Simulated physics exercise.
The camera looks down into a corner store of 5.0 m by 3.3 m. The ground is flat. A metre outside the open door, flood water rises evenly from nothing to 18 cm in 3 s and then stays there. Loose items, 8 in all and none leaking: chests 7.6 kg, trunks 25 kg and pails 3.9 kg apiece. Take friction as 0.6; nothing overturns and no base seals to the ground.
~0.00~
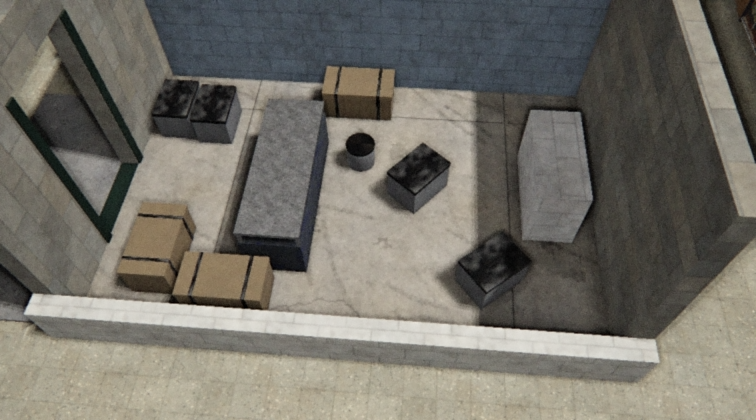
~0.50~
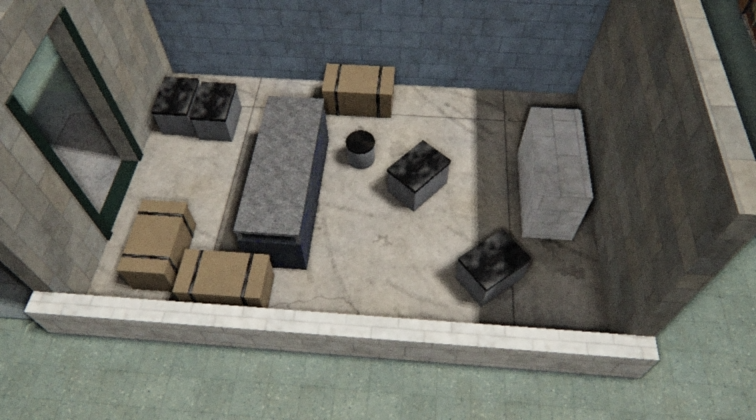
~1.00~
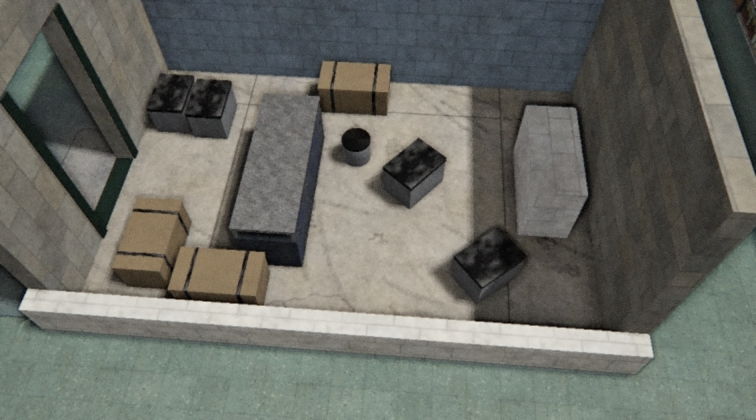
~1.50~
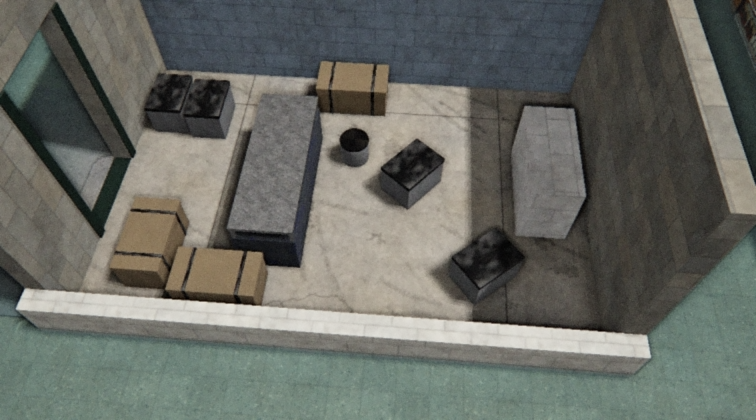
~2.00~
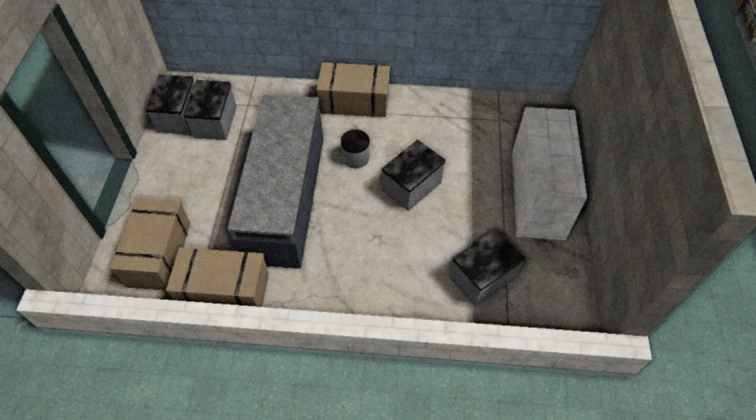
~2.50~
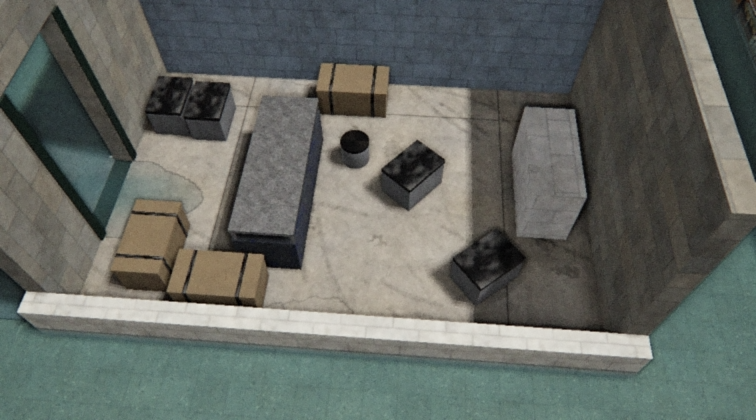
A roofless stone-walled room with a blue back wall and an open doorway at left is seen from high above. Tan strapped boxes, dark-topped grey boxes and a small dark-topped pail surround a long grey block, with a pale block at right. Blue-green water spreads over the ground outside, the view shifts very slightly, then a shallow puddle creeps in through the doorway while every object stays still.
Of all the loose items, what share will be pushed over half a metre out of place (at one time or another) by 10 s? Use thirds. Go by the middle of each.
That comes to under a third.
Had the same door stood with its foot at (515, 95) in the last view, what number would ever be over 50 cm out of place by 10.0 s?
Then 3.
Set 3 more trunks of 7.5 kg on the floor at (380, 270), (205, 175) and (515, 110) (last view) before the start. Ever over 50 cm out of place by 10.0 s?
In that order: Less, past it, short of it.
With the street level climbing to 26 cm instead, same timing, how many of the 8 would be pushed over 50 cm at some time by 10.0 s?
In that case 3 of them.
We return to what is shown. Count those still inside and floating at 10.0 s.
At that moment 3.
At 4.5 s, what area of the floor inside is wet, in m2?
Some 4.0 m2.
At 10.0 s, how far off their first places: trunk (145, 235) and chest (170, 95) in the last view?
In that order: 10 cm, 80 cm.
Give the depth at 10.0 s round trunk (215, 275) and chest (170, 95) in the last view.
Roughly 8 and 11 cm.
After 3.5 s 0 of 8 are over 50 cm from their spots; 0 afloat.
After 4.5 s 0 of 8 are over 50 cm from their spots; 0 afloat.
After 7.0 s 1 of 8 are over 50 cm from their spots; 2 afloat.
After 10.0 s 1 of 8 are over 50 cm from their spots, and 2 have been at some point; 3 afloat.
